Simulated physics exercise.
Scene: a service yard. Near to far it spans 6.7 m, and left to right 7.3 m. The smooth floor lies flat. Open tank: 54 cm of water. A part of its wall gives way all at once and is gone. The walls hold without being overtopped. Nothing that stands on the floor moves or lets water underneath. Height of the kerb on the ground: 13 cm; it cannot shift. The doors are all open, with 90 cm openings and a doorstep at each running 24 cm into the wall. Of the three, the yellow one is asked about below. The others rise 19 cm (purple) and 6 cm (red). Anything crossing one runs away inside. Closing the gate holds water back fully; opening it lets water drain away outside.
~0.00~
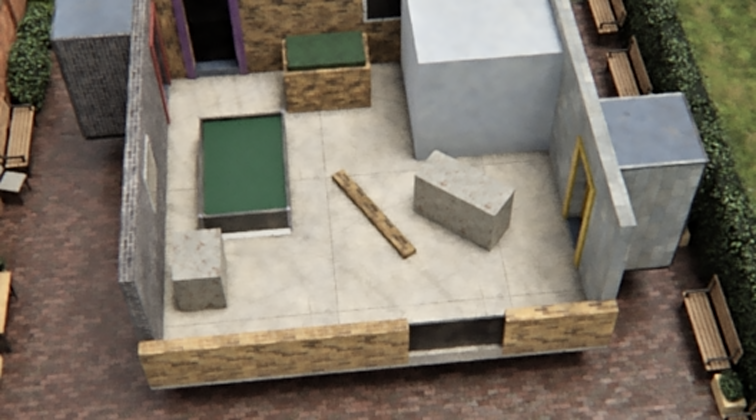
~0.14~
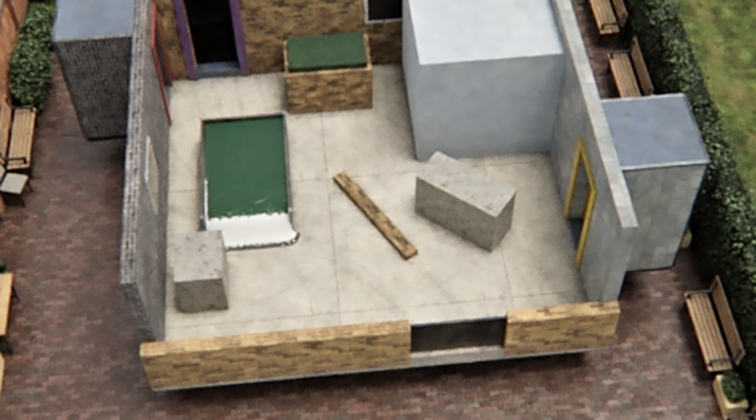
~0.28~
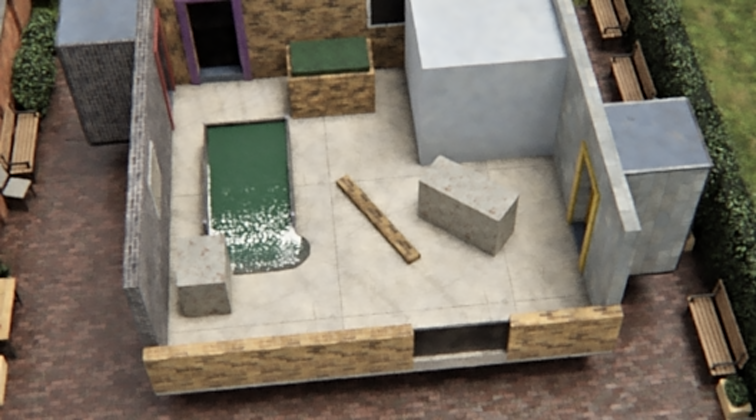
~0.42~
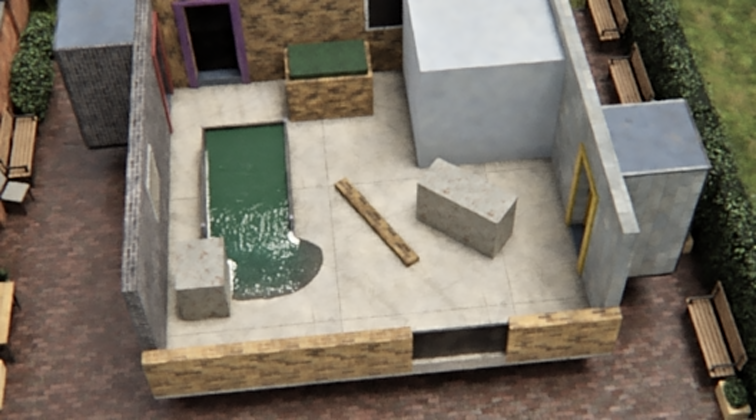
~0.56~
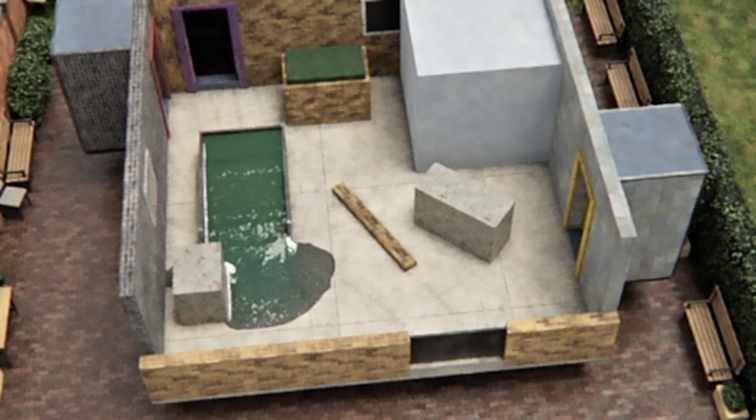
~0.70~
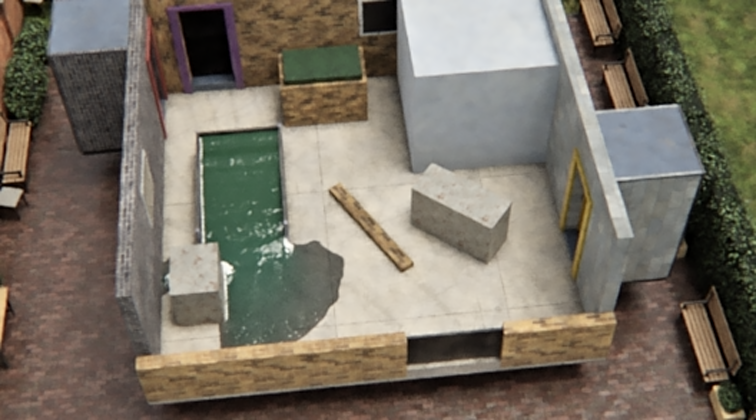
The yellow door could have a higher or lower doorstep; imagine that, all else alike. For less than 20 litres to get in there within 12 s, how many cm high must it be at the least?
Roughly 9 cm.
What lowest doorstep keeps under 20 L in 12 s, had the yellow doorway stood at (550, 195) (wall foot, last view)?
You'd want it roughly 7.0 cm high.
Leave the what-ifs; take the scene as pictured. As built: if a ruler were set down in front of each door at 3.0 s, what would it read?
Door by door in cm - purple 0, yellow 0, red 2.
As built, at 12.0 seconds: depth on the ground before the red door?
5.5 cm.
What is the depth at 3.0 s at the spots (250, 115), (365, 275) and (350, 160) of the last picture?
Approx. 0 / 1 / 0 cm.
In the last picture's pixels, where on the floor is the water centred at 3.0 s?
Near (271, 280).
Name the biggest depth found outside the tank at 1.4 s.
Up to some 34 centimetres, I'd say.
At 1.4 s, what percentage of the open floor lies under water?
Some 20 per cent of it.
After 1.4 s water covers 20 % of the floor, deepest (34 cm) near (224, 270); it has not reached the yellow door.
After 3.0 s water covers 40 % of the floor, deepest (27 cm) near (161, 381); it has not reached the yellow door.
After 12.0 s water covers 95 % of the floor, deepest (10 cm) near (556, 223); 6 cm at the yellow door, 34 litres in over its 8 cm doorstep.
At the yellow door as built, the water arrived by 3.9 s and peaked near 13 cm at 5.0 s.
With a doorstep of 7.5 cm, 42 litres would have come in within the 12 s; with 10 cm, 14 litres. So under 20 litres takes about 9 cm.
